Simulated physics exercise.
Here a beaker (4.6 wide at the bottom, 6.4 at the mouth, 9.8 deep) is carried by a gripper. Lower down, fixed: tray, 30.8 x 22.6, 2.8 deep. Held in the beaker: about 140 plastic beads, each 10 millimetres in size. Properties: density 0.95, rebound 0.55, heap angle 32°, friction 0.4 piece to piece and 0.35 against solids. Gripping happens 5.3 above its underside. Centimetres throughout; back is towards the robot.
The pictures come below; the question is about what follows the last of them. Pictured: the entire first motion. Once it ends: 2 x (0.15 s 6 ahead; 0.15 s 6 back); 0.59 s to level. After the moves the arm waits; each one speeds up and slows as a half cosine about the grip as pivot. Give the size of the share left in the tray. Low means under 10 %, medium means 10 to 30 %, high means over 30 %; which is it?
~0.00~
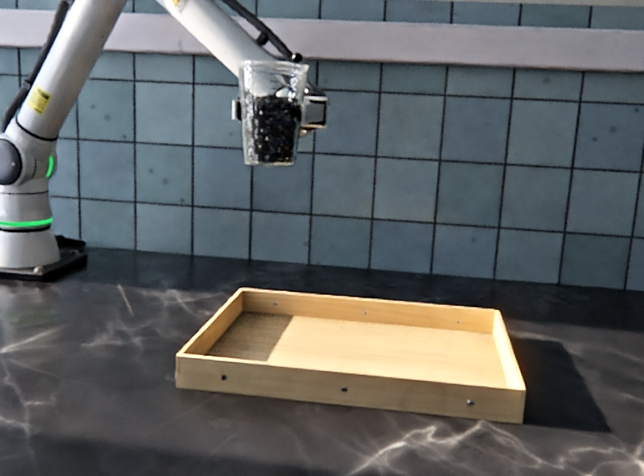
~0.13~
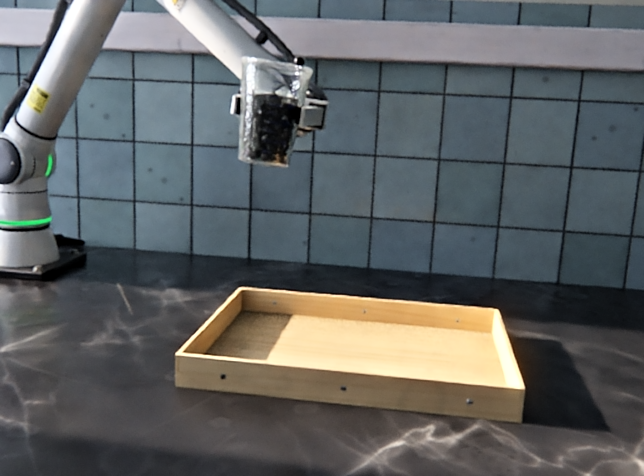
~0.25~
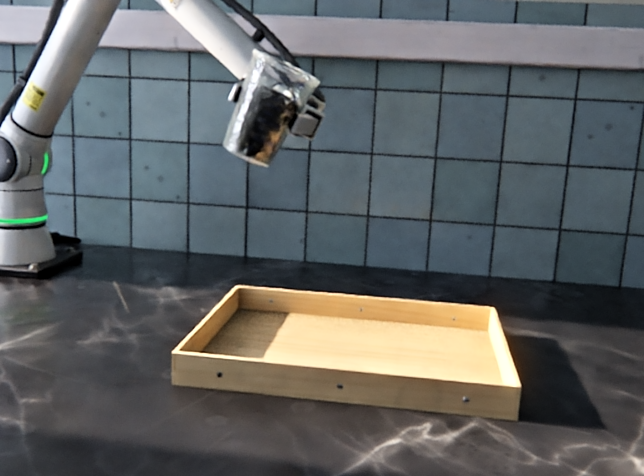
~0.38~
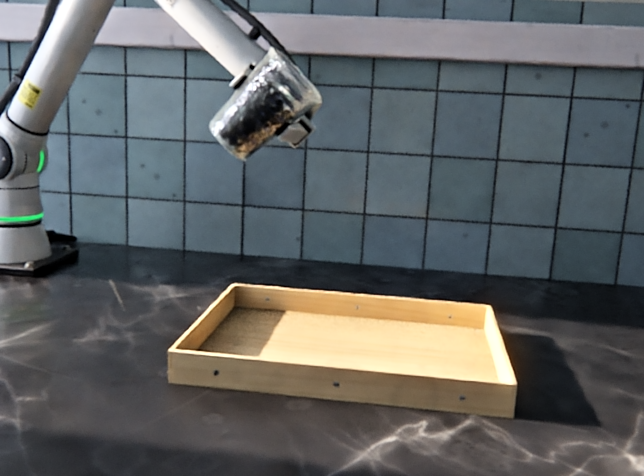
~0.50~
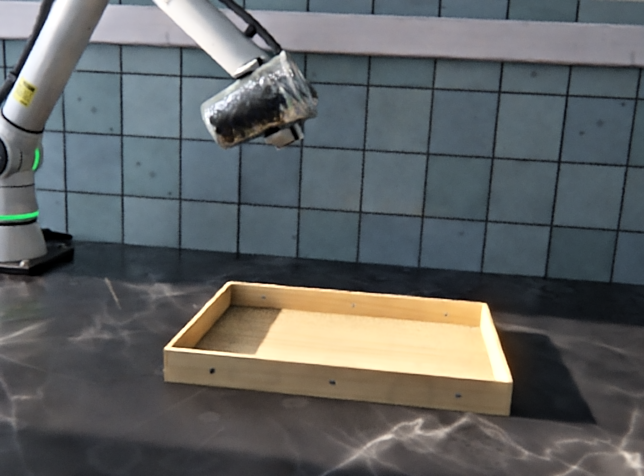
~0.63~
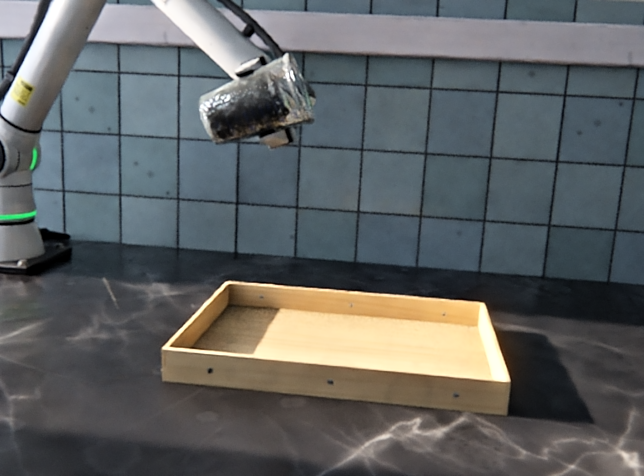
It is high.
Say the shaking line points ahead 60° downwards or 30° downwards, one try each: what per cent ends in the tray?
Estimates, in order: 5 % then 20 %.
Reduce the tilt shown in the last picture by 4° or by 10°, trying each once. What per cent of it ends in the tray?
About 30 per cent for the first try and 20 per cent for the second.
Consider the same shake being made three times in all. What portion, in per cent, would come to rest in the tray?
My guess is near 55 per cent.
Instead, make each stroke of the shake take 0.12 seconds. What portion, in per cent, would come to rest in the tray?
60 %.
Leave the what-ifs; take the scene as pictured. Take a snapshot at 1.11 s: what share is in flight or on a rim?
Estimated fraction: Near 1 %.
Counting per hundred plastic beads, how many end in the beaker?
Some 55 per cent.
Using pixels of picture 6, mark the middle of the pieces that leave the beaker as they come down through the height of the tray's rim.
About at (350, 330).
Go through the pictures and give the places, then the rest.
Beaker middle at (272, 116), level; upper third of the load around (271, 105), from x 250 to 295, top at y 60; 142 in the beaker, in the first picture.
Beaker middle at (270, 115), tilted 6° forward; upper third of the load around (271, 104), from x 245 to 300, top at y 60, in the second picture.
Beaker middle at (266, 112), tilted 23° forward; upper third of the load around (264, 103), from x 230 to 295, top at y 85, in the third picture.
Beaker middle at (261, 109), tilted 45° forward; upper third of the load around (260, 99), from x 220 to 290, top at y 85, in the fourth picture.
Beaker middle at (256, 106), tilted 62° forward; upper third of the load around (254, 96), from x 210 to 285, top at y 80, in the fifth picture.
Beaker middle at (254, 105), tilted 68° forward; upper third of the load around (249, 96), from x 210 to 290, top at y 85; 142 in the beaker, in the sixth picture.
After 1.11 s, tilted 68° forward, highest piece 26 above the table; 101 in the beaker, 39 in the tray, 2 in flight or on a rim.
After 1.58 s, tilted 24° forward, highest piece 28 above the table; 77 in the beaker, 61 in the tray, 3 on the table or floor, 1 in flight or on a rim.
After 2.02 s, level, highest piece 26 above the table; 77 in the beaker, 62 in the tray, 3 on the table or floor.
After 3.07 s, level, highest piece 26 above the table; 77 in the beaker, 62 in the tray, 3 on the table or floor.
At rest, 77 in the beaker, 62 in the tray, 3 on the table or floor. That is 44 % in the tray.
